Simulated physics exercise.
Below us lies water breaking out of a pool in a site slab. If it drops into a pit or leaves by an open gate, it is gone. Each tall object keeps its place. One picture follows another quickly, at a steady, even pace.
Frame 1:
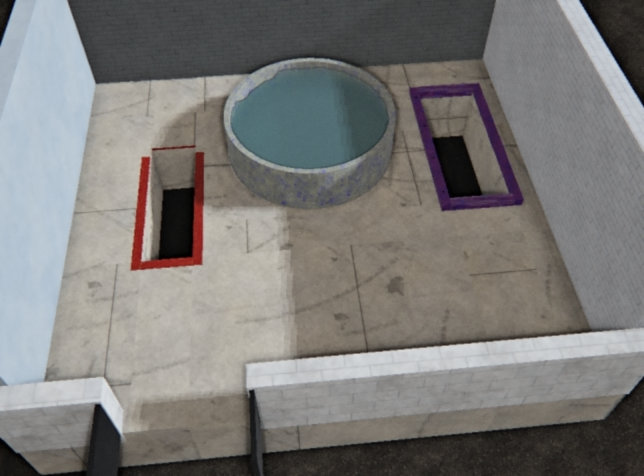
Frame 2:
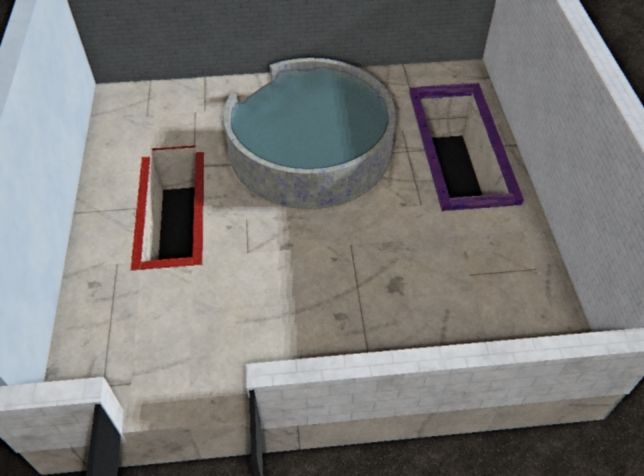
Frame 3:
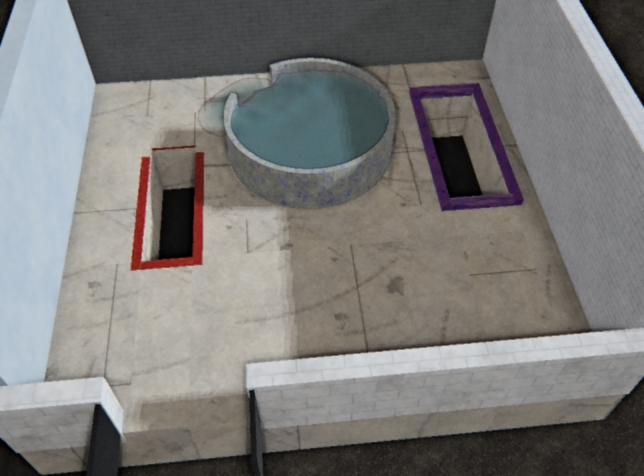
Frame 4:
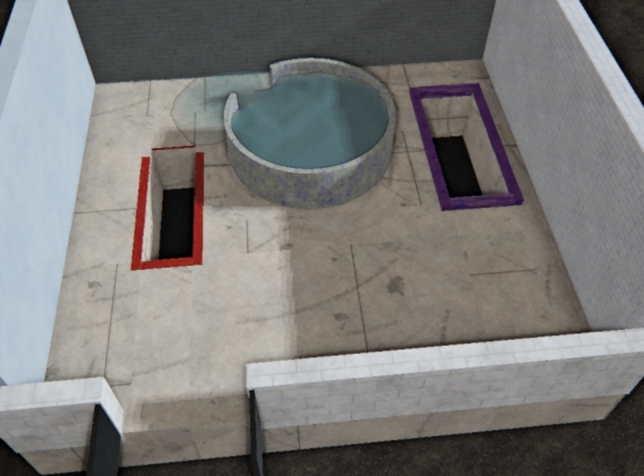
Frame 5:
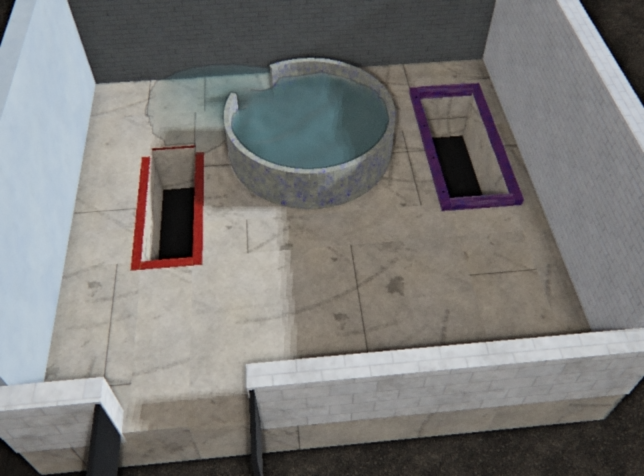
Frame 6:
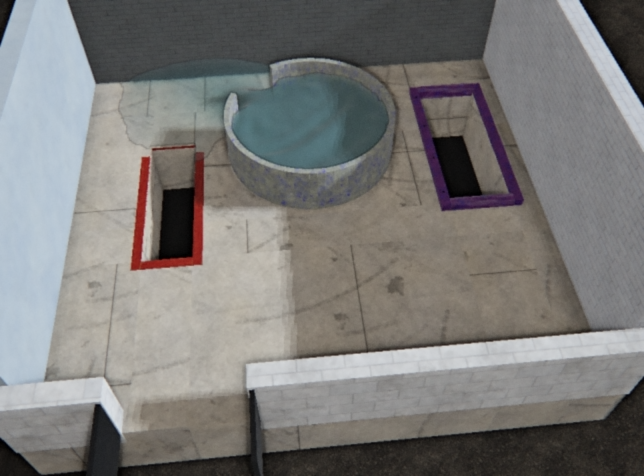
A round stone pool of blue-green water stands near the back of a pale, walled slab seen from above, with a dark wall behind. A red-edged rectangular pit lies to its left, a purple-edged one to its right, and a gap shows in the front wall. The pool's rim opens at the back left, and water pours out, spreading leftward in a thin sheet while the camera stays still.
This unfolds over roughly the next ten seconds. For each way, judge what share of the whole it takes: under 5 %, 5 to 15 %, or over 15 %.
The gate will capture a medium share of five to fifteen per cent; the purple pit will capture a light share below five per cent; the red pit will capture a heavy share beyond fifteen per cent.
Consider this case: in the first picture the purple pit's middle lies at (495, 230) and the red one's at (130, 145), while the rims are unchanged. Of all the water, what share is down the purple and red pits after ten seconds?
Breakdown: Purple 0%, red 55%.
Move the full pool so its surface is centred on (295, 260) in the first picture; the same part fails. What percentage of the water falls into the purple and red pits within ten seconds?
Purple 0 %, red 65 %.
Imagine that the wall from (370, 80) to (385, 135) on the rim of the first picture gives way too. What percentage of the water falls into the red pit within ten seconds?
I'd estimate the red pit takes around 2 percent.
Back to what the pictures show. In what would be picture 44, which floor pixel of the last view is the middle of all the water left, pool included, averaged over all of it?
Centre of the water: Near (248, 163).
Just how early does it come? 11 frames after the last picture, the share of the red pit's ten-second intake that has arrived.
By then roughly 0 percent of the ten-second total is in.
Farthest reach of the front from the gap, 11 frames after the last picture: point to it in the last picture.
The front should reach about (67, 258).
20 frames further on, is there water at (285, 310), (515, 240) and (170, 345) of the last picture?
Left dry; left dry; drenched.
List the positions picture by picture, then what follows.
In the first frame, still water in the pool at (310, 116).
In the second frame, the front is at a hidden place, out from the gap on the pool's far side.
In the third frame, water pours out on the pool's far side and has run to a hidden place.
In the fourth frame, water pours out on the pool's far side and has run to (190, 89).
In the fifth frame, the front is at (162, 81), out from the gap on the pool's far side.
In the sixth frame, the front is at (125, 83), out from the gap on the pool's far side.
A moment on, water covers 15 % of the floor; the gate 0 %, the purple pit 0 %, the red pit 0 %.
Next, water covers 25 % of the floor; the gate 0 %, the purple pit 0 %, the red pit 0 %.
Then, water covers 40 % of the floor; the gate 0 %, the purple pit 0 %, the red pit 6 %.
Later, water covers 50 % of the floor; the gate 6 %, the purple pit 0 %, the red pit 16 %.
In the end, water covers 75 % of the floor; the gate 13 %, the purple pit 0 %, the red pit 26 %.
